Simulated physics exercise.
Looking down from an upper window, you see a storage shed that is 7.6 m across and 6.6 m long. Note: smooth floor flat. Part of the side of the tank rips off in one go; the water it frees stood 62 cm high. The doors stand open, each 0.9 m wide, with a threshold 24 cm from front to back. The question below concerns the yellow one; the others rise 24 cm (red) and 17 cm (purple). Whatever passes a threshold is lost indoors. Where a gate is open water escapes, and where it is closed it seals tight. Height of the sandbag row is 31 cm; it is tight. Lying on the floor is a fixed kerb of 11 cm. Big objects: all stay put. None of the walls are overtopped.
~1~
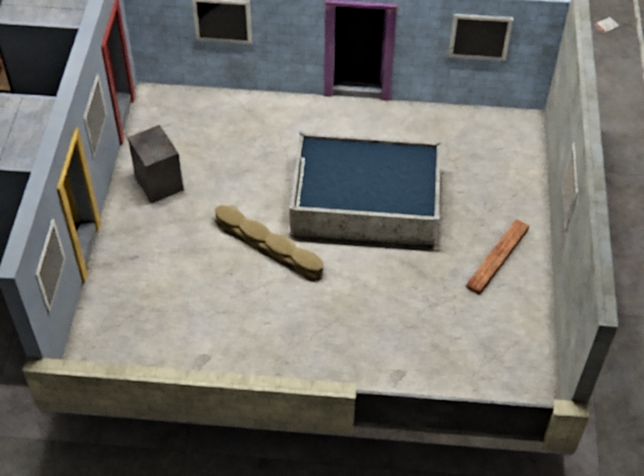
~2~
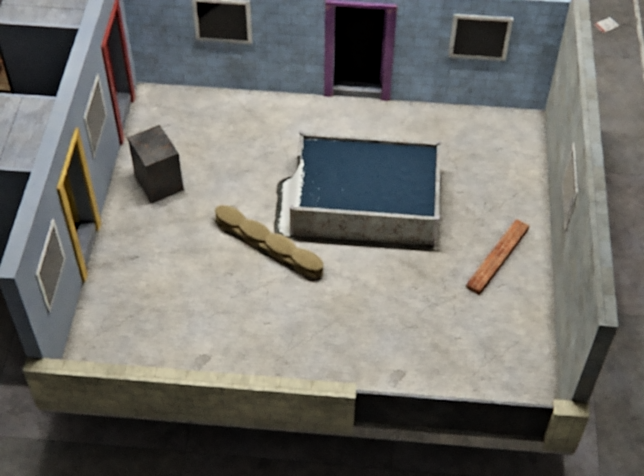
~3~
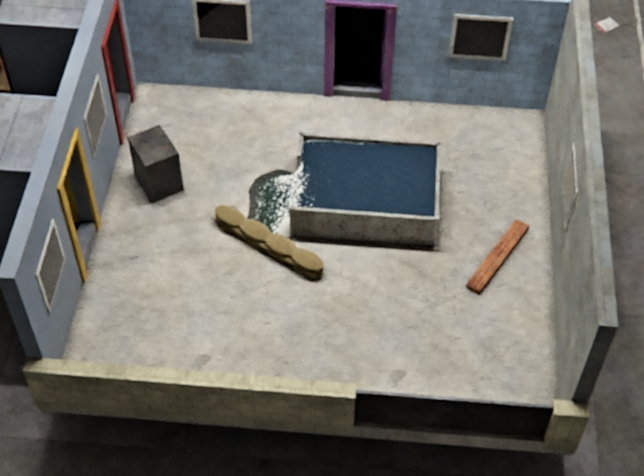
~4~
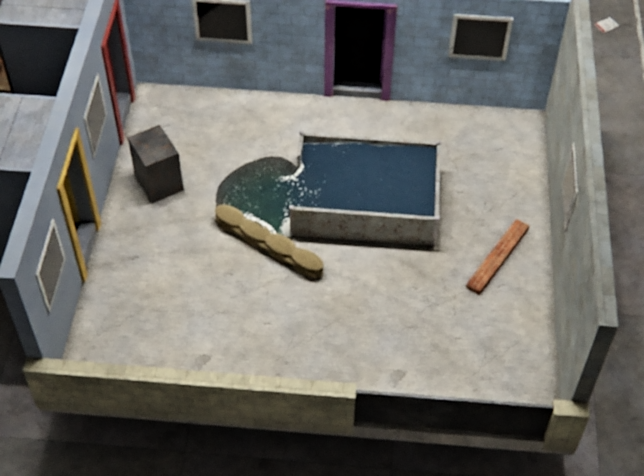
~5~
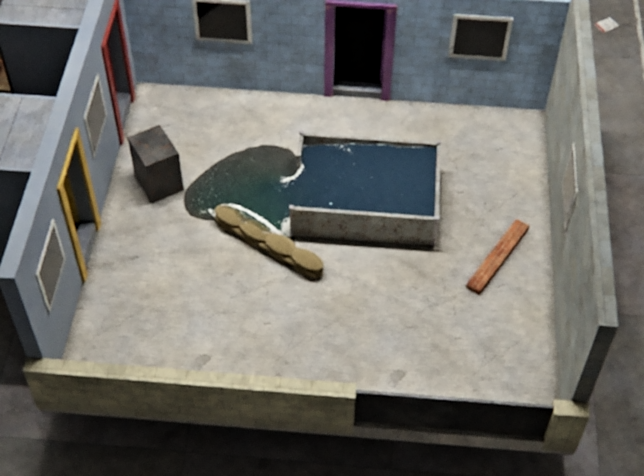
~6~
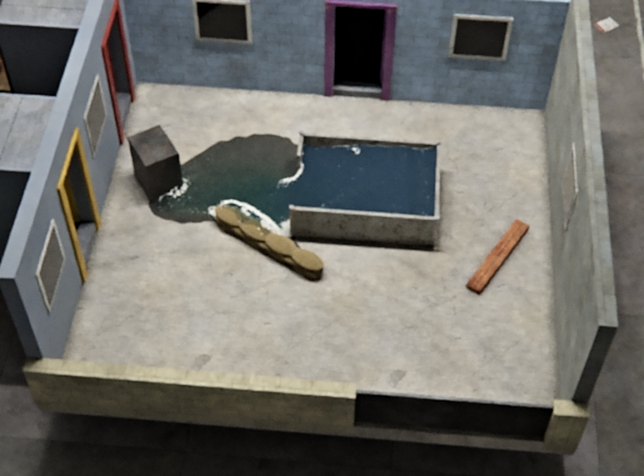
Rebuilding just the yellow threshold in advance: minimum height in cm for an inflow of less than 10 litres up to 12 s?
Roughly 12 cm.
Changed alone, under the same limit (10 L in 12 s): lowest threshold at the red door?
At red, about 23 cm.
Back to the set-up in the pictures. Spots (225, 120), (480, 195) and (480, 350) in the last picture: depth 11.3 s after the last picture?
Taking the spots in order: About 6, 4 and 7 centimetres.
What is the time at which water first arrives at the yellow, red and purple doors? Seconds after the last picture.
The yellow door at 0.7 seconds, the red door at 0.7 seconds, the purple door at 3.0 seconds.
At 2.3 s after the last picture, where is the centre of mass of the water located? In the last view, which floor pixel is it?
The water is centred around (265, 187) in the last picture's pixels.
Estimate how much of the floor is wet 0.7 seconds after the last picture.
About 15 per cent.
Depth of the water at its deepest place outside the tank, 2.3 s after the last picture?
Max depth: Around 33 cm.
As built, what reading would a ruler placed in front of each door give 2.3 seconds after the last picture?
In cm: Yellow 13, red 26, purple 0.
Then, 0.7 s after the last picture water covers 15 % of the floor, deepest (42 cm) near (270, 233); 8 cm at the yellow door, 0 litres in over its 25 cm threshold.
Then, 2.3 s after the last picture water covers 35 % of the floor, deepest (33 cm) near (146, 87); 13 cm at the yellow door, 0 litres in over its 25 cm threshold.
Then, 11.3 s after the last picture water covers 95 % of the floor, deepest (9 cm) near (474, 293); 4 cm at the yellow door, 0 litres in over its 25 cm threshold.
At the yellow door as built, the water peaked near 15 cm, 1.9 s after the last picture.
Run again over the same 12 s with other heights there, 24 litres in over 9.5 cm, 6 litres over 13 cm. The limit of 10 litres is kept from about 12 cm up.
